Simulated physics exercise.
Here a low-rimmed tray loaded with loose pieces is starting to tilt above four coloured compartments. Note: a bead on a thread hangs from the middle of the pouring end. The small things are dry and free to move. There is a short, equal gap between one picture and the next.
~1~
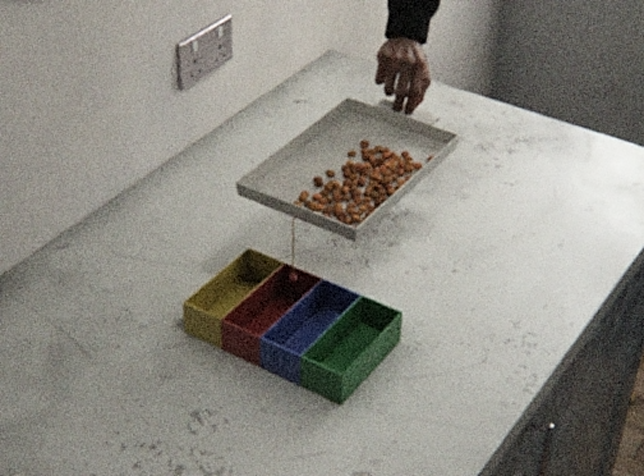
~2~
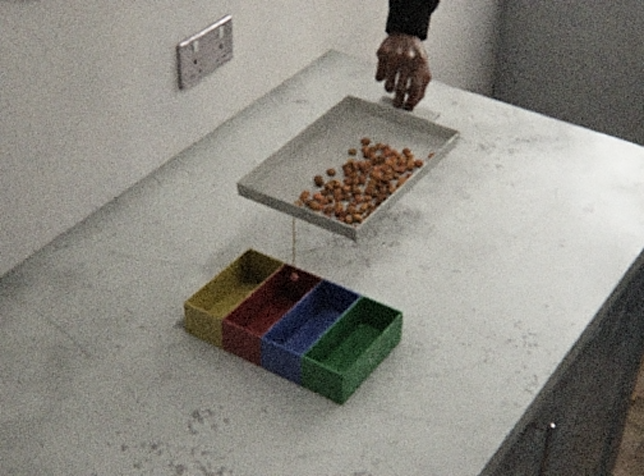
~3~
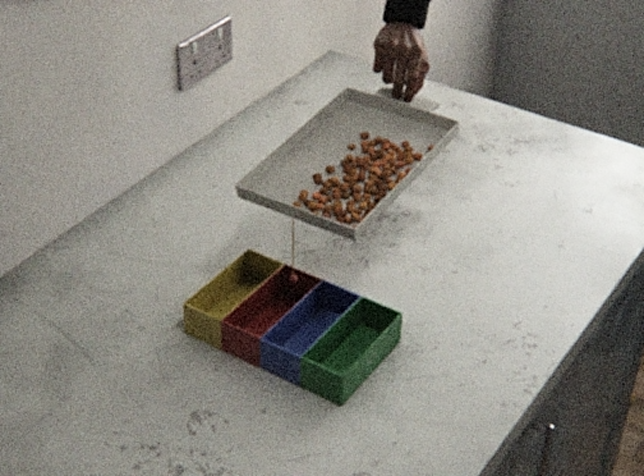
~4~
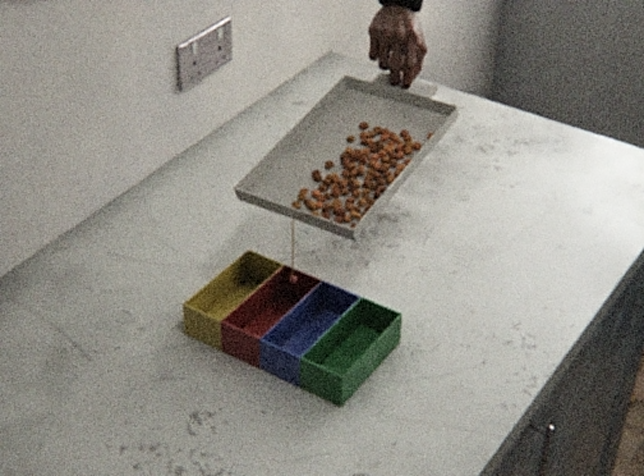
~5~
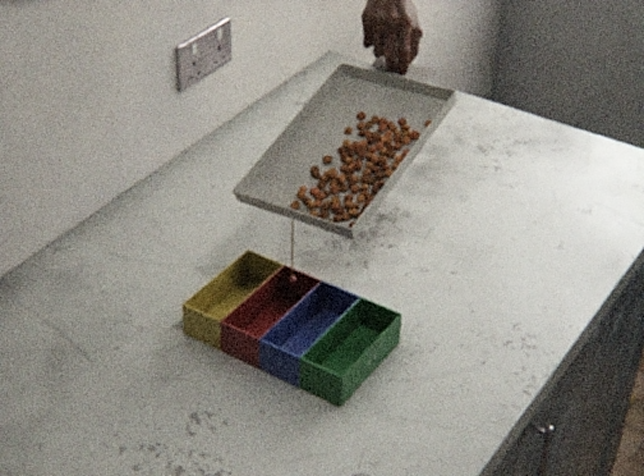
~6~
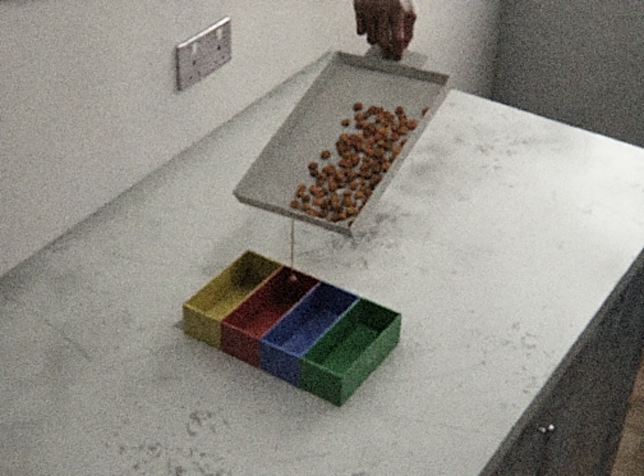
In this clip, a hand at the far end of a shallow grey tray holding small brown pieces gradually raises that end, steepening the tray's tilt above yellow, red, blue and green compartments while the pieces stay bunched toward the right side.
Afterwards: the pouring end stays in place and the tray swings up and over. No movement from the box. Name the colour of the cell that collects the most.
Yellow.
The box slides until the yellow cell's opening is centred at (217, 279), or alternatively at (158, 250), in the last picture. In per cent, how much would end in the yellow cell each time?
About 40 per cent, then about 0 per cent.
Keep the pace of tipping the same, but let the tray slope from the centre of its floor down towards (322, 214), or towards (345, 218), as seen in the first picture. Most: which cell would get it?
So the first one goes to the blue one and the second to the cell in blue.
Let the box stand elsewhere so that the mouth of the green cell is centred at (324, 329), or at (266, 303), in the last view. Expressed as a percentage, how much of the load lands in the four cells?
Estimate: 100 % first, 100 % second.
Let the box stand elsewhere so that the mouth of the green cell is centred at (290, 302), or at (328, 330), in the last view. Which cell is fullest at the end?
First try: The blue one; second try: Red.
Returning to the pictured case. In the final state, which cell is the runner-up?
Next after the leader comes red.
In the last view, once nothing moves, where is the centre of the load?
I'd place the middle at about (236, 317).
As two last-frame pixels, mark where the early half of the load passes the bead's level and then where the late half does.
Near (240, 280) to start, and near (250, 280) afterwards.
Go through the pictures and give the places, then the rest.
Corners of the pouring end near (238, 182) and (356, 228), level; middle of the load near (362, 181), bits of cat kibble; bead on its thread near (293, 278); yellow cell near (203, 322); red cell near (241, 340); blue cell near (281, 358); green cell near (322, 377), in the first frame.
Corners of the pouring end near (238, 182) and (356, 227), level; middle of the load near (363, 180), in the second frame.
Corners of the pouring end near (237, 184) and (355, 228), tipped barely, lowest at the left corner; middle of the load near (362, 176), in the third frame.
Corners of the pouring end near (236, 187) and (353, 228), tipped a little, lowest at the left corner; middle of the load near (361, 171), in the fourth frame.
Corners of the pouring end near (234, 189) and (351, 228), tipped clearly, lowest at the left corner; middle of the load near (358, 165), in the fifth frame.
Corners of the pouring end near (234, 191) and (350, 227), tipped clearly, lowest at the left corner; middle of the load near (355, 160); yellow cell near (202, 324); red cell near (240, 342); blue cell near (280, 360); green cell near (321, 379), in the sixth frame.
Shortly afterwards, tray tipped steeply; all but a few on the tray; only a few falling or outside the box.
Next, tray tipped past a quarter turn; near a third on the tray; near a quarter in the yellow cell; a little in the red cell; near a quarter falling or outside the box.
Some moments later, tray tipped past a quarter turn; near two thirds in the yellow cell; near a third in the red cell; only a few in the blue cell; a little falling or outside the box.
In the end, tray tipped past a quarter turn; near two thirds in the yellow cell; near a third in the red cell; only a few in the blue cell; none at all in the green cell; a little outside the box.
